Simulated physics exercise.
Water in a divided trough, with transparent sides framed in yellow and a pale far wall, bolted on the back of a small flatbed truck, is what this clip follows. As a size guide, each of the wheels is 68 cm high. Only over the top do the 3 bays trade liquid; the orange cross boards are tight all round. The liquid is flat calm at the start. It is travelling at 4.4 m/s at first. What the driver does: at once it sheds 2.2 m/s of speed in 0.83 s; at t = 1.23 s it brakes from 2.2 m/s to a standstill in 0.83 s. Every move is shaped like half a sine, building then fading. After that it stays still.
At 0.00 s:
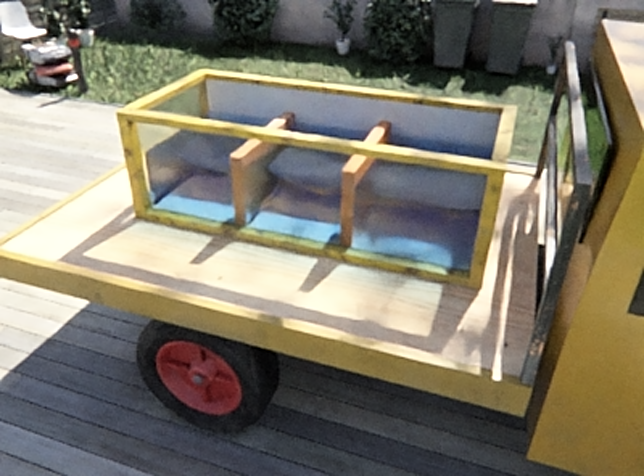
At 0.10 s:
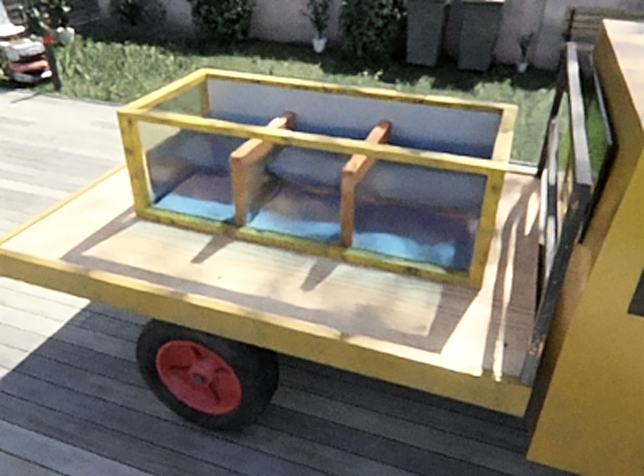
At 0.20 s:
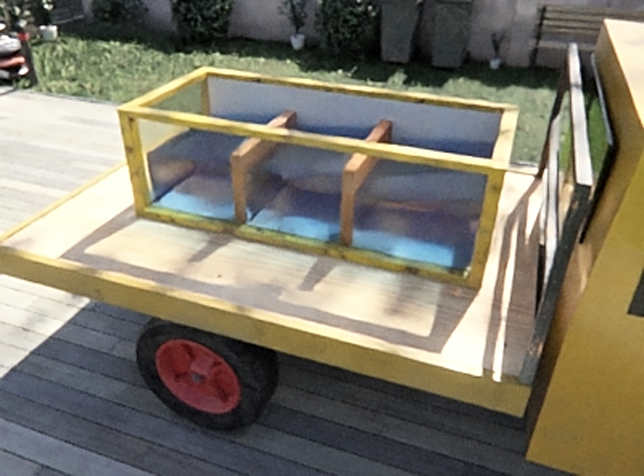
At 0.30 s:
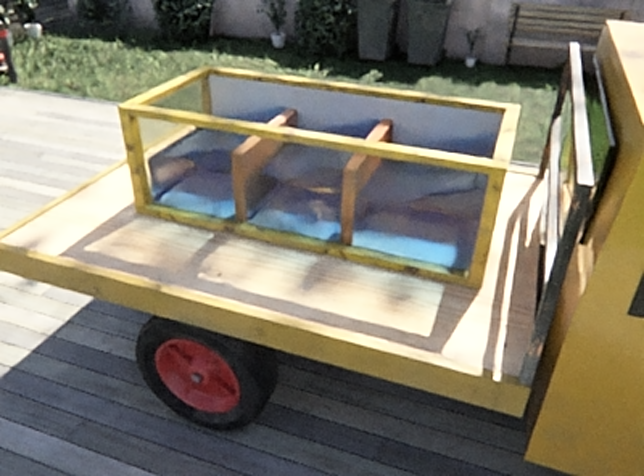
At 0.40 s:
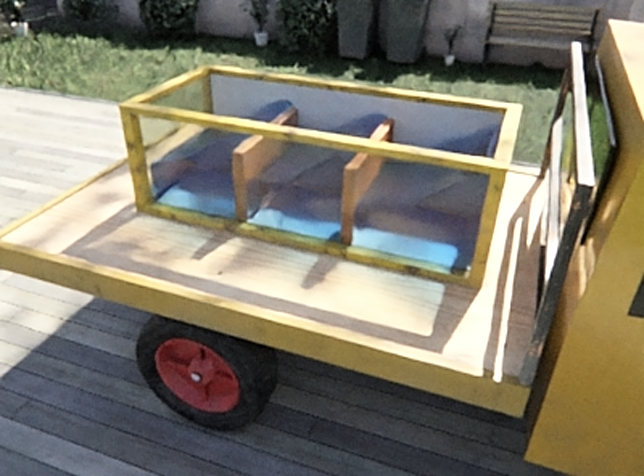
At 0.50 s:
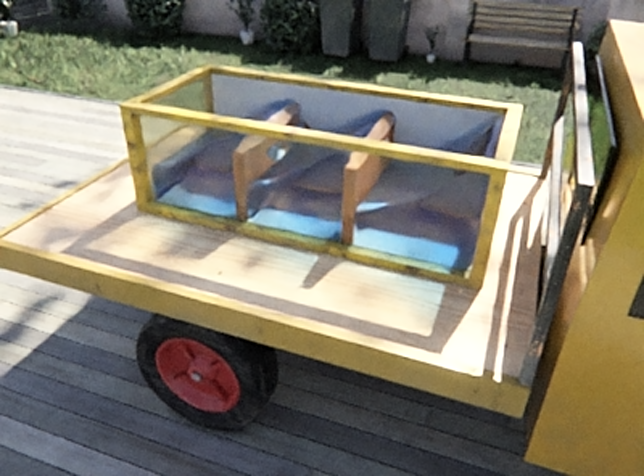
A yellow flatbed truck rolls rightward across a grey plank deck beside a lawn and pale wall, seen from its side and slightly above. On its wooden bed, behind a red-hubbed wheel, sits a clear-sided, yellow-framed trough, two brown boards dividing its blue water into three bays. The camera keeps pace as plants and bins slide left, more slowly later, a bench appears, and the water rocks and ripples.
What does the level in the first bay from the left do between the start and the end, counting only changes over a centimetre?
The level ends dropped.
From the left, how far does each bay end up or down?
From the left: 6 down, 1 up, 4 up.
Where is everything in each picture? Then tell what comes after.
The first picture shows levels, left to right, (200, 150), (291, 165), (421, 186); board top at (235, 158) and (348, 172); the front is on the right, levels are read along the near wall; a wheel hub at (194, 385).
The second picture shows levels, left to right, (200, 150), (292, 165), (421, 186).
The third picture shows levels, left to right, (200, 147), (292, 164), (421, 186).
The fourth picture shows levels, left to right, (201, 145), (293, 165), (422, 185).
The fifth picture shows levels, left to right, (202, 144), (293, 166), (422, 185).
The sixth picture shows levels, left to right, (202, 144), (294, 168), (423, 188); a wheel hub at (192, 382).
After 1.10 s the bays hold 29, 33, 34 cm, left to right.
After 1.80 s the bays hold 26, 32, 35 cm, left to right.
After 2.60 s the bays hold 26, 32, 36 cm, left to right; the loss stands at 1 per cent, over the front.
After 5.05 s the bays hold 26, 33, 36 cm, left to right; the loss stands at 1 per cent, over the front.
